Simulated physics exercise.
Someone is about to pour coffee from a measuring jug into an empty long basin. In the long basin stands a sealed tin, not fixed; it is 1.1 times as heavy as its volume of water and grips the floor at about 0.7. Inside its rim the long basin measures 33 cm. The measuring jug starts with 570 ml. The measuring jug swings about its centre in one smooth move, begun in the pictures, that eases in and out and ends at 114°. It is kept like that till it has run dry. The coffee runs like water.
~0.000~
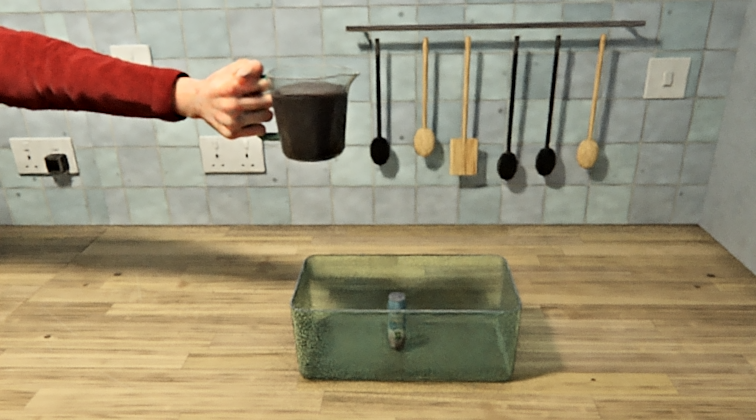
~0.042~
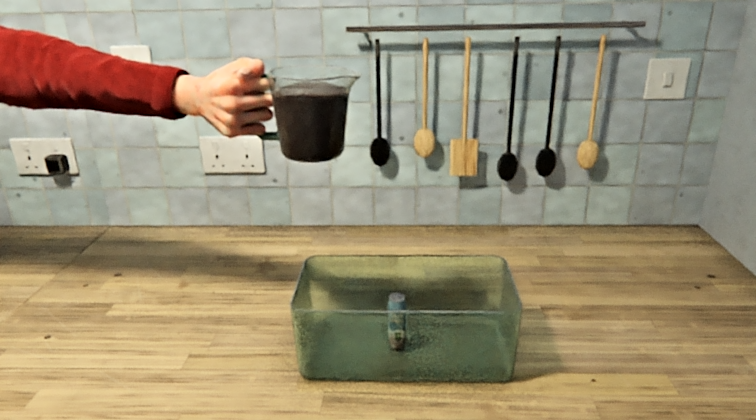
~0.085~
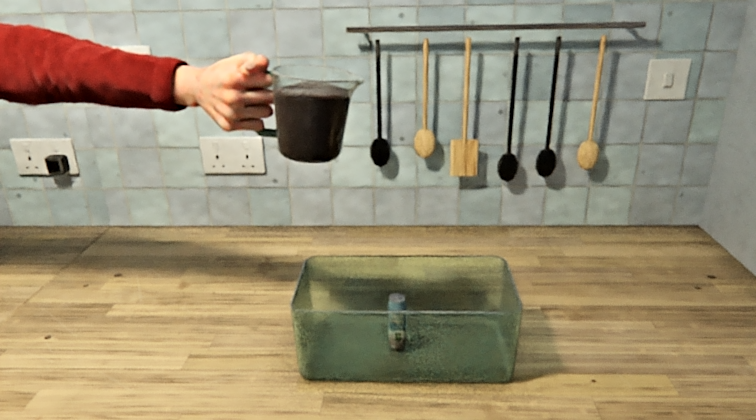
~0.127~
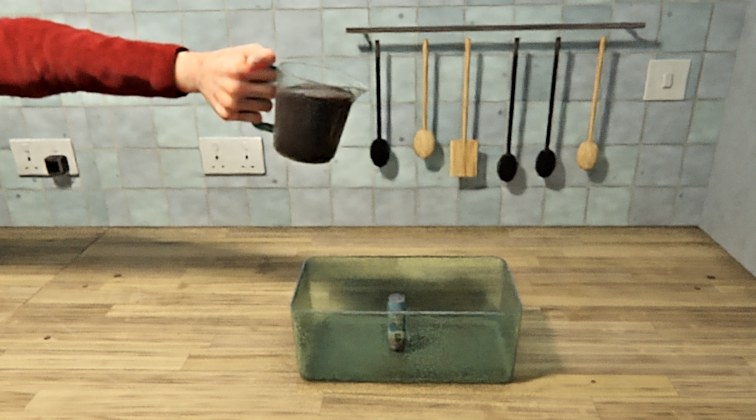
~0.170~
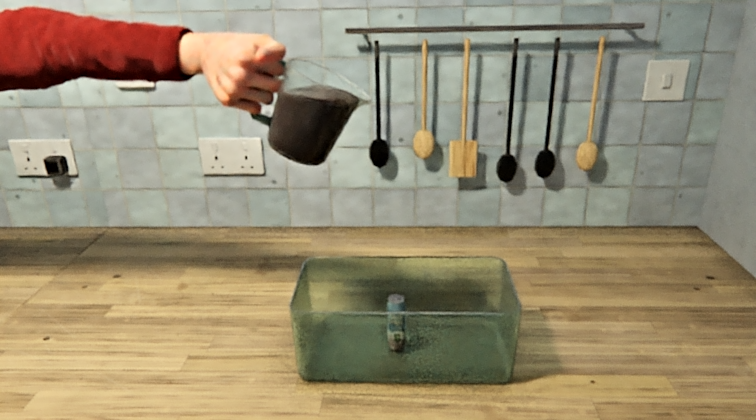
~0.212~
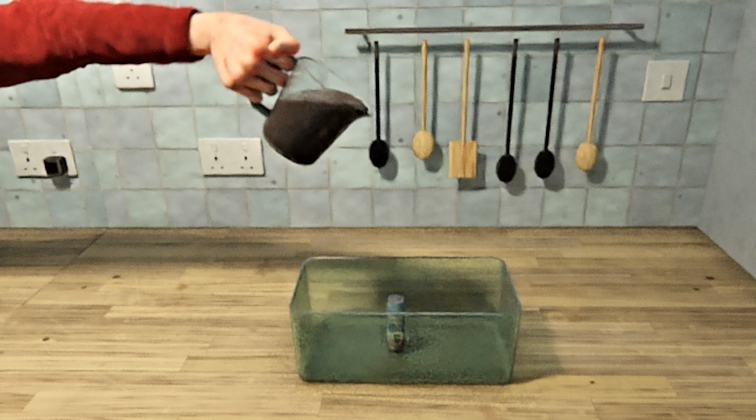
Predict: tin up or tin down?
The tin remains upright.
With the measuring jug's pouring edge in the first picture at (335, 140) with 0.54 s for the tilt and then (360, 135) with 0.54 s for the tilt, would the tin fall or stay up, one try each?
First it topples; then it topples.
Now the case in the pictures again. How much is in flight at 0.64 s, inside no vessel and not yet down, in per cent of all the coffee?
Near 28 in a hundred.
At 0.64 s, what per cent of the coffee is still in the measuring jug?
Some 4 per cent.
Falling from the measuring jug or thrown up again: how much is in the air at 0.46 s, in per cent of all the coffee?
About 52 per cent.
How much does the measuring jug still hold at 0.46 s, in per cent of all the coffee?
Near 42 in a hundred.
By 0.46 s the tilt is 108° and 42 per cent is still to pour; the tin stands where it began.
By 0.64 s the tilt is 114° and 4 per cent is still to pour; the tin stands where it began.
By 0.83 s the tilt is 114° and 0 per cent is still to pour; the tin stands where it began.
By 1.04 s the tilt is 114° and 0 per cent is still to pour; the tin stands where it began.
At rest the tin stands where it began.
